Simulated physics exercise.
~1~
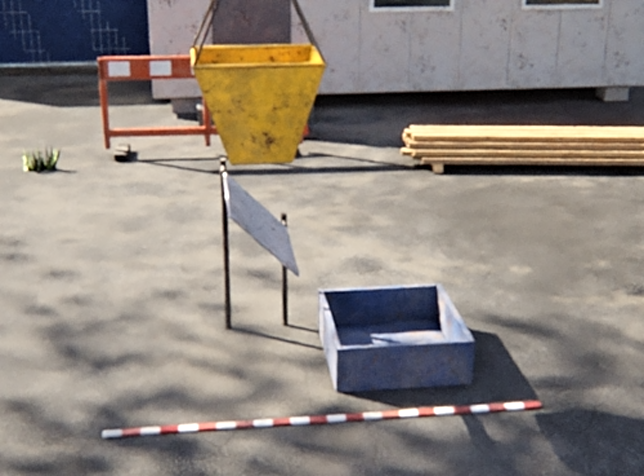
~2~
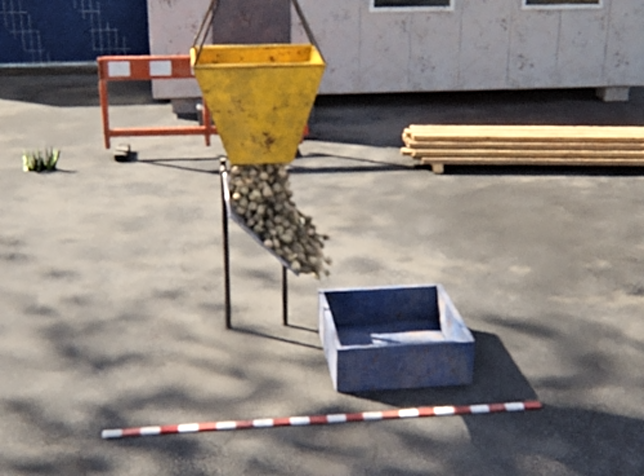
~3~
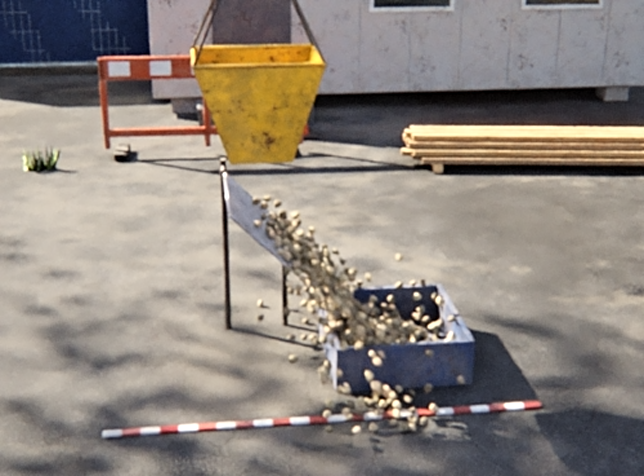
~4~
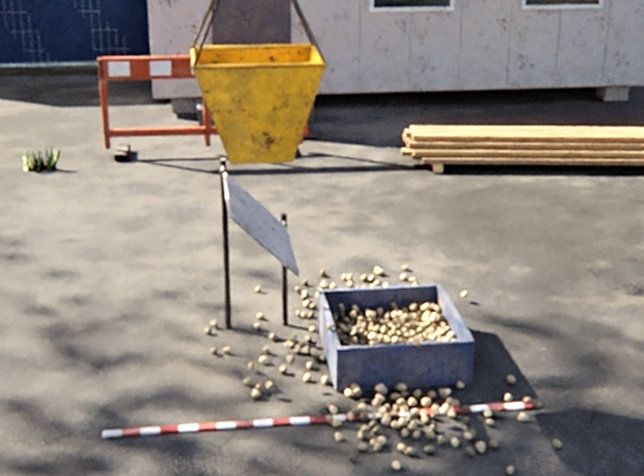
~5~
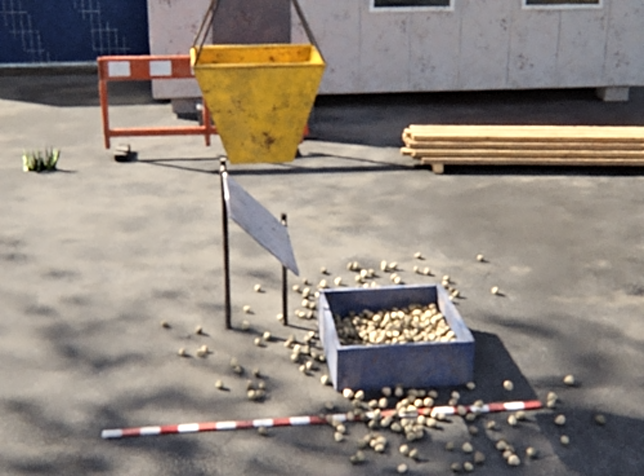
At first, a yellow skip hangs above a sloping steel plate on thin posts, with an open grey bin below and to the right and a red-and-white striped staff on the tarmac in front. Rounded, pale brown stones pour from the bottom of the skip and slide down the plate toward the right. They shoot off its lower edge into the bin, while some bounce out or drop around it. The plate empties, and strays scatter across the ground and over the staff. Finally, most of the stones lie heaped in the bin, with the rest strewn around it.
